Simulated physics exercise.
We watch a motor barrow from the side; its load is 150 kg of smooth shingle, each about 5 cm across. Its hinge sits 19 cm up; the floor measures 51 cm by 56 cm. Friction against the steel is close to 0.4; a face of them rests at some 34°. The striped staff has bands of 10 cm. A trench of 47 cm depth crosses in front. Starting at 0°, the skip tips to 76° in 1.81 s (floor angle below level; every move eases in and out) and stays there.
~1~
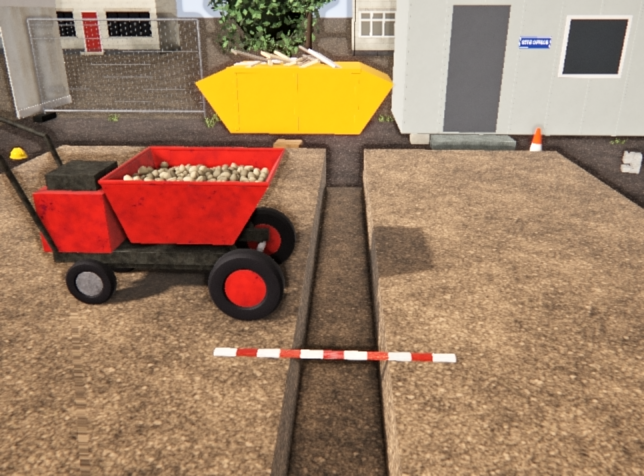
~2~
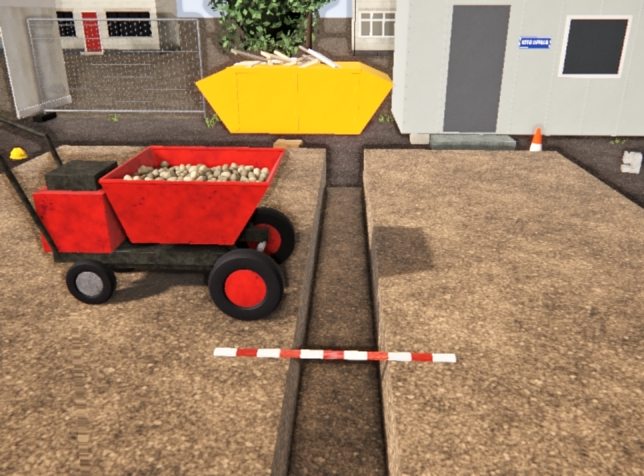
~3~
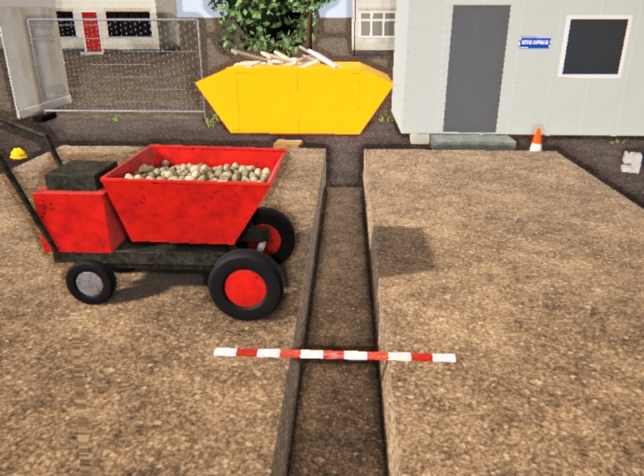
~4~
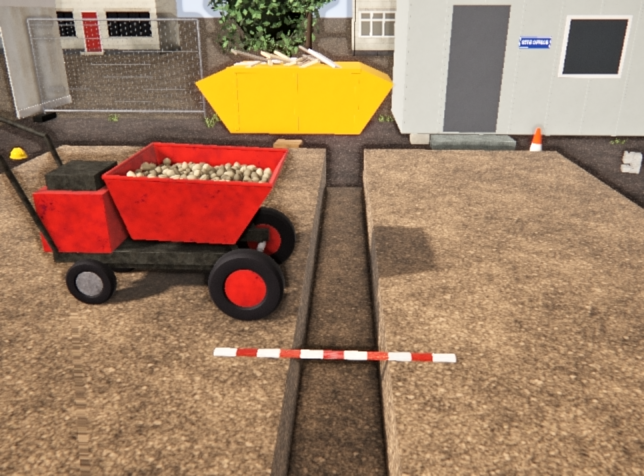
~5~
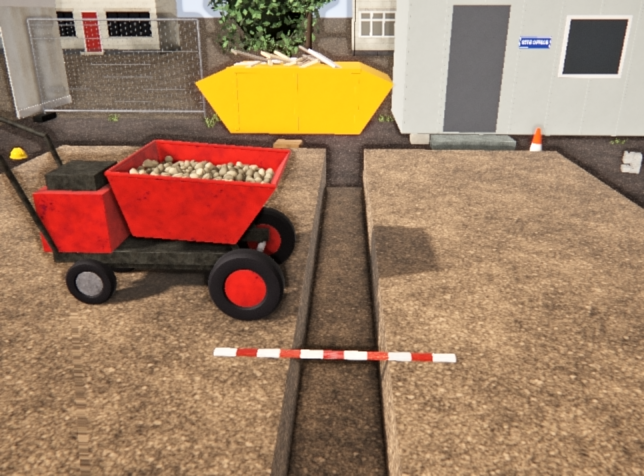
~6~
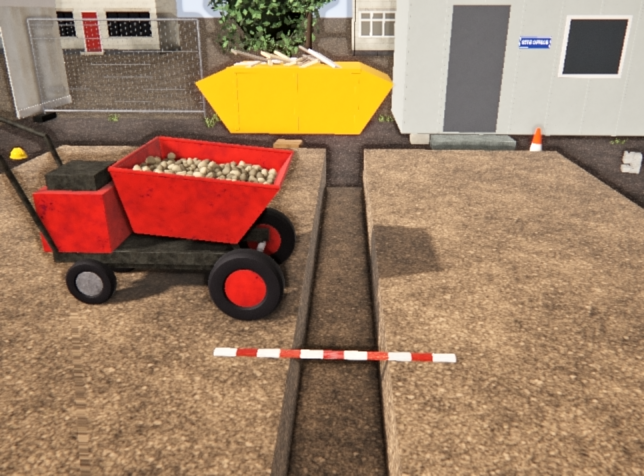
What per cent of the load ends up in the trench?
Some 48 per cent of it.
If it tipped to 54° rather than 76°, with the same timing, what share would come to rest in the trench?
It would be near 25 per cent.
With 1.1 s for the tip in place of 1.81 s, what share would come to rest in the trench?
It would be near 40 per cent.
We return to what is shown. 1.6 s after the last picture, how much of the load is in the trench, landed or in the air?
About 15 per cent by then.
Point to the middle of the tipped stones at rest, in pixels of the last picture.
Their middle is at about (389, 290).
Then, 1.1 s after the last picture the floor is at 64°, 98 % in the skip, 2 % in the trench; the foremost stones are at (378, 254).
Then, 1.6 s after the last picture the floor is at 76°, 43 % in the skip, 15 % in the trench, 42 % past the trench; the foremost stones are at (498, 292).
Then, 2.0 s after the last picture the floor is at 76°, 19 % in the skip, 27 % in the trench, 53 % past the trench; the foremost stones are at (537, 282).
Then, 3.9 s after the last picture the floor is at 76°, 0 % in the skip, 48 % in the trench, 52 % past the trench; the foremost stones are at (556, 283).
